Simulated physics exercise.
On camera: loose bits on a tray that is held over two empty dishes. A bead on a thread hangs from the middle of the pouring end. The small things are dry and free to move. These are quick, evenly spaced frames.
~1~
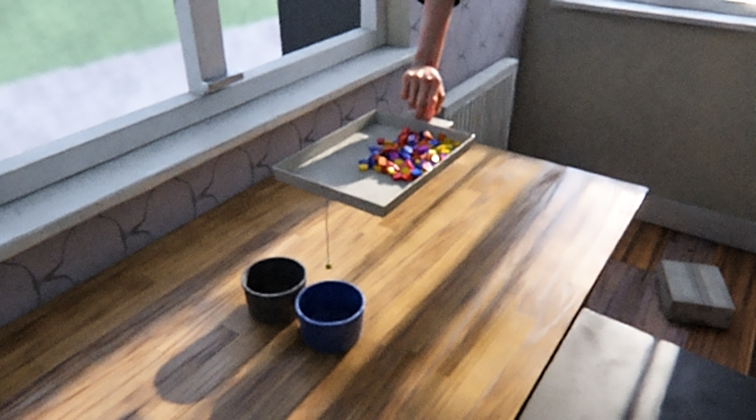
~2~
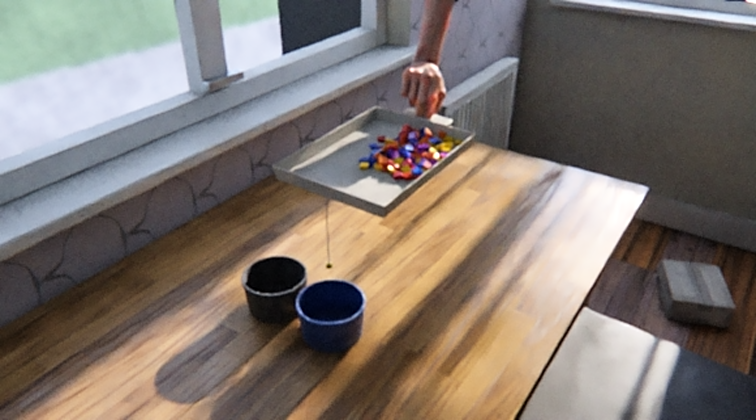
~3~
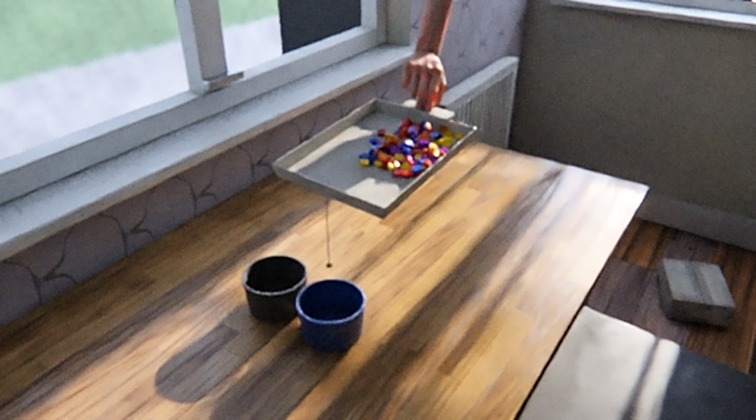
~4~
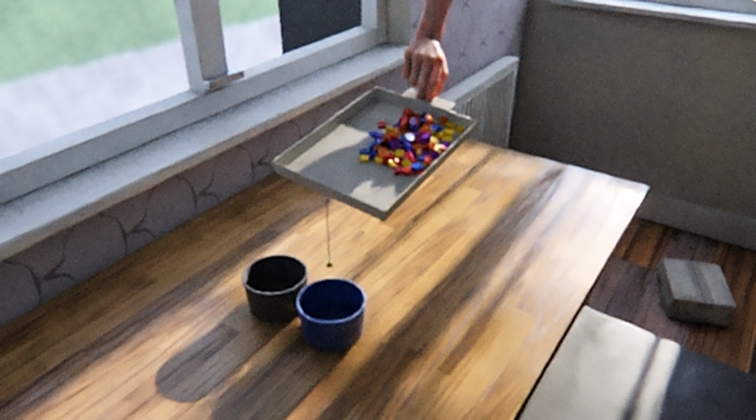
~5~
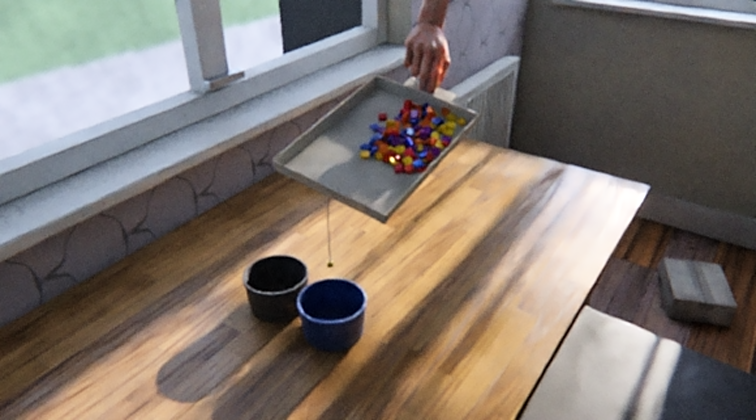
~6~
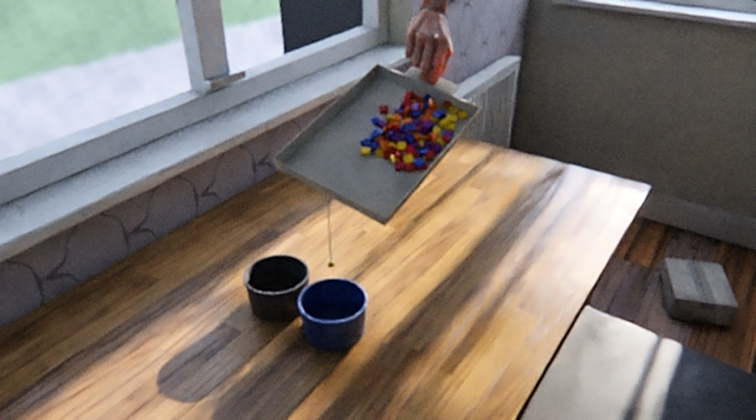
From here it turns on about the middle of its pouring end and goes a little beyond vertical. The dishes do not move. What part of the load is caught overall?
In the dishes lies less than half of it.
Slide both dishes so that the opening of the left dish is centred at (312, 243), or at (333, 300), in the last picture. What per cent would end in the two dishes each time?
About 10 and 20 per cent.
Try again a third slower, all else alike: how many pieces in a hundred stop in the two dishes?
Near 10 %.
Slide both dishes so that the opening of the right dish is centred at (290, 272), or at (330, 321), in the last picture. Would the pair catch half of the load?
The first try: Under half. The second: Under half.
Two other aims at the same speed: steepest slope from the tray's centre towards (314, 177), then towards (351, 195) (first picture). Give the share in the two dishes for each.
Near 50 % and 50 %.
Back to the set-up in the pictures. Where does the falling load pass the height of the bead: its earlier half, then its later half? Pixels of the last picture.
The first part at (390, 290); the rest at (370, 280).
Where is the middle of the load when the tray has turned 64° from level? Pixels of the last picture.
Near (386, 197).
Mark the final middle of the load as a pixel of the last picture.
Near (386, 324).
Soon, tray tipped steeply; all on the tray.
A while on, tray tipped past a quarter turn; about half on the tray; a small part in the right dish; about a third outside both; a small part in the air.
Towards the end, tray tipped past a quarter turn; about a quarter in the right dish; most outside both.
Finally, tray tipped past a quarter turn; about a quarter in the right dish; none in the left dish; most outside both.
